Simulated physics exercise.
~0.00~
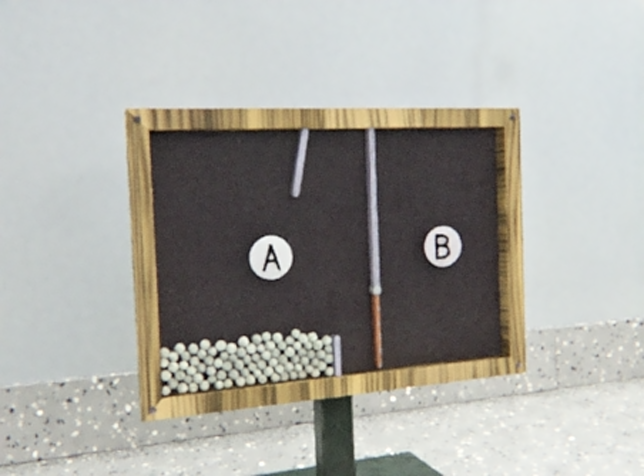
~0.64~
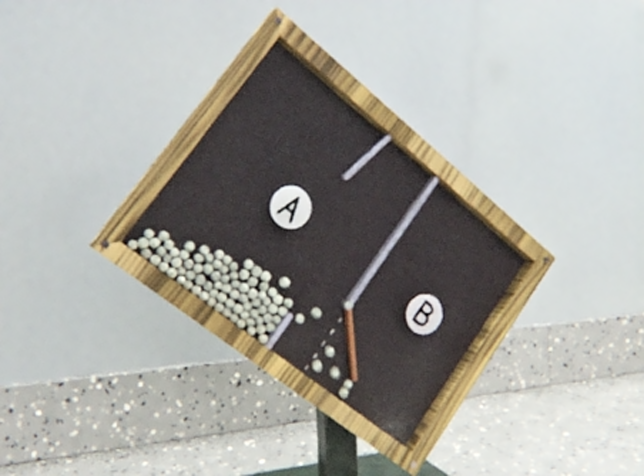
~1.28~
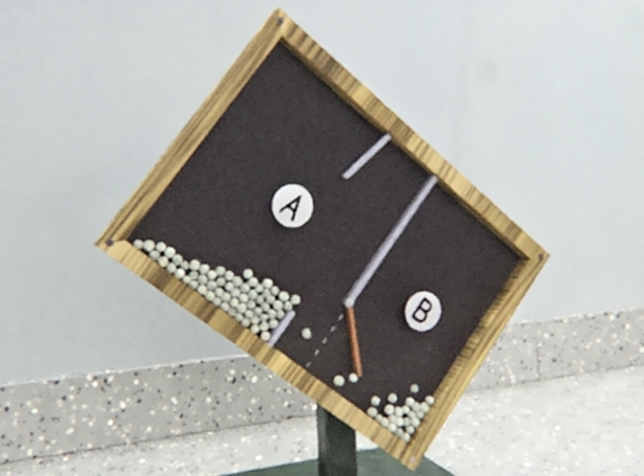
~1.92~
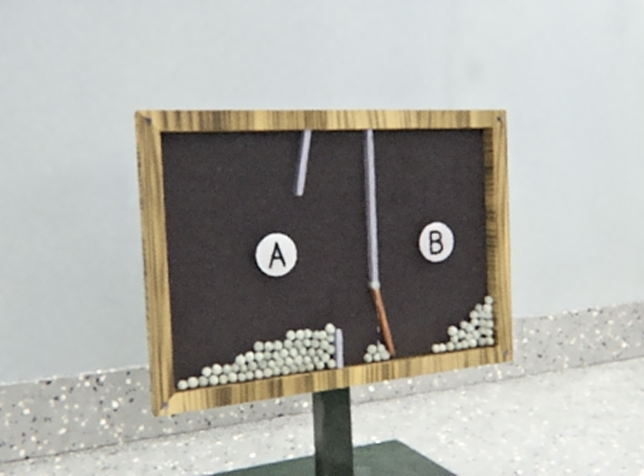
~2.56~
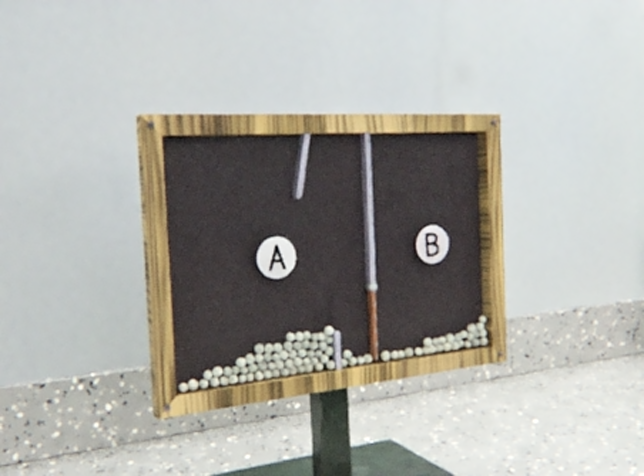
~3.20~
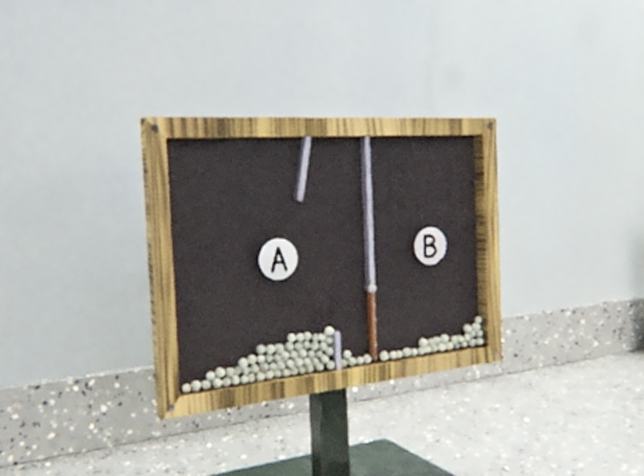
A wood-framed box tilted clockwise, and some of its small pale balls spilled over a short ledge and past a swinging orange flap into side B, before it swung back level, the flap closed, and most balls rested in side A.
